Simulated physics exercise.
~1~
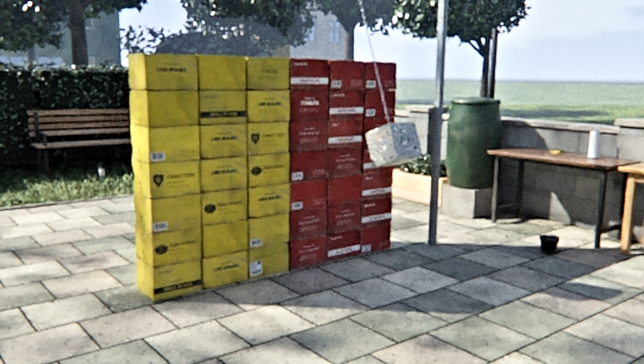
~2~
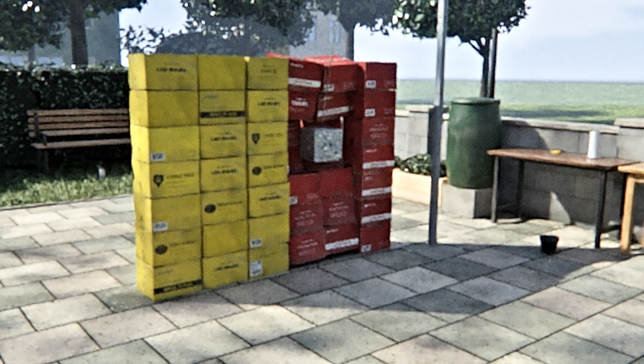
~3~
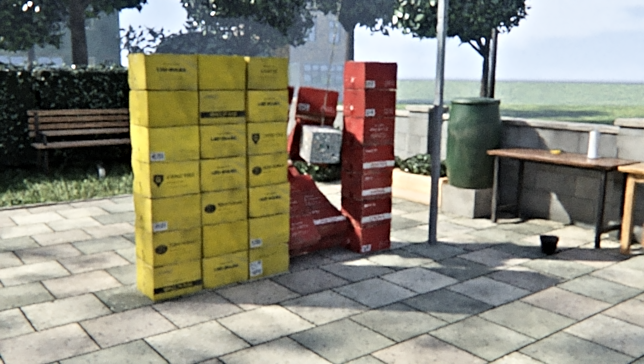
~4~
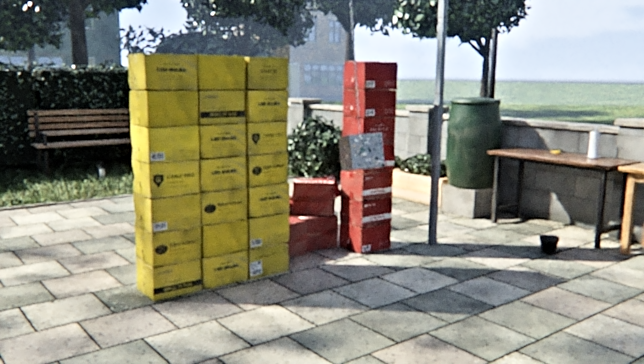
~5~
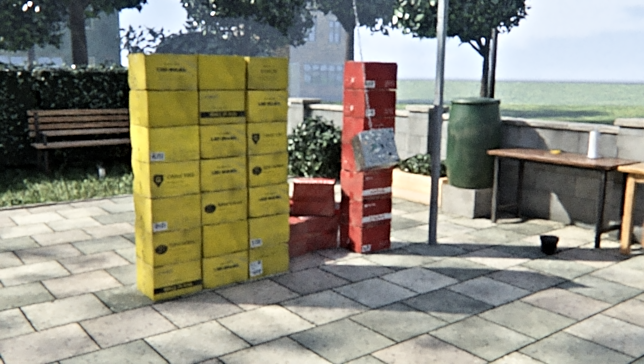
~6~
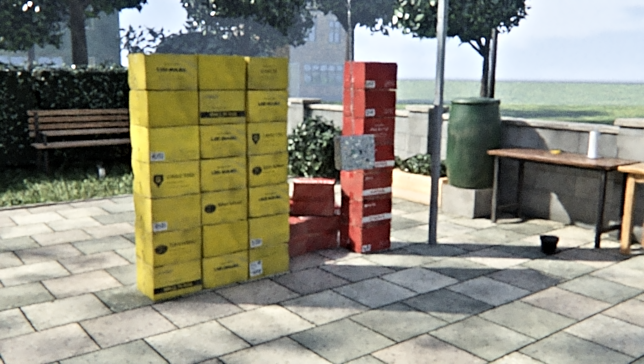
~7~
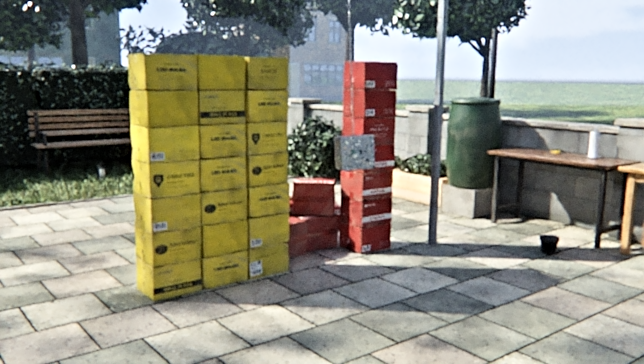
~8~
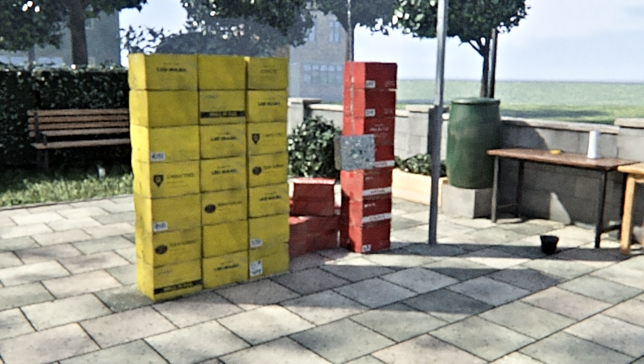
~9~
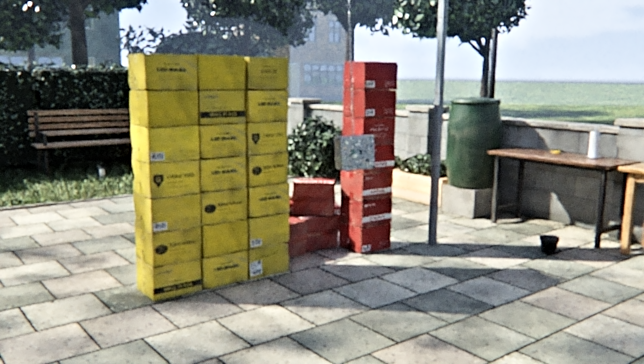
A hanging grey block swung left into the red half of a tall wall of stacked cartons and knocked most of the red ones down, leaving one red column standing at the right with the block resting near it, while the yellow cartons stayed put.
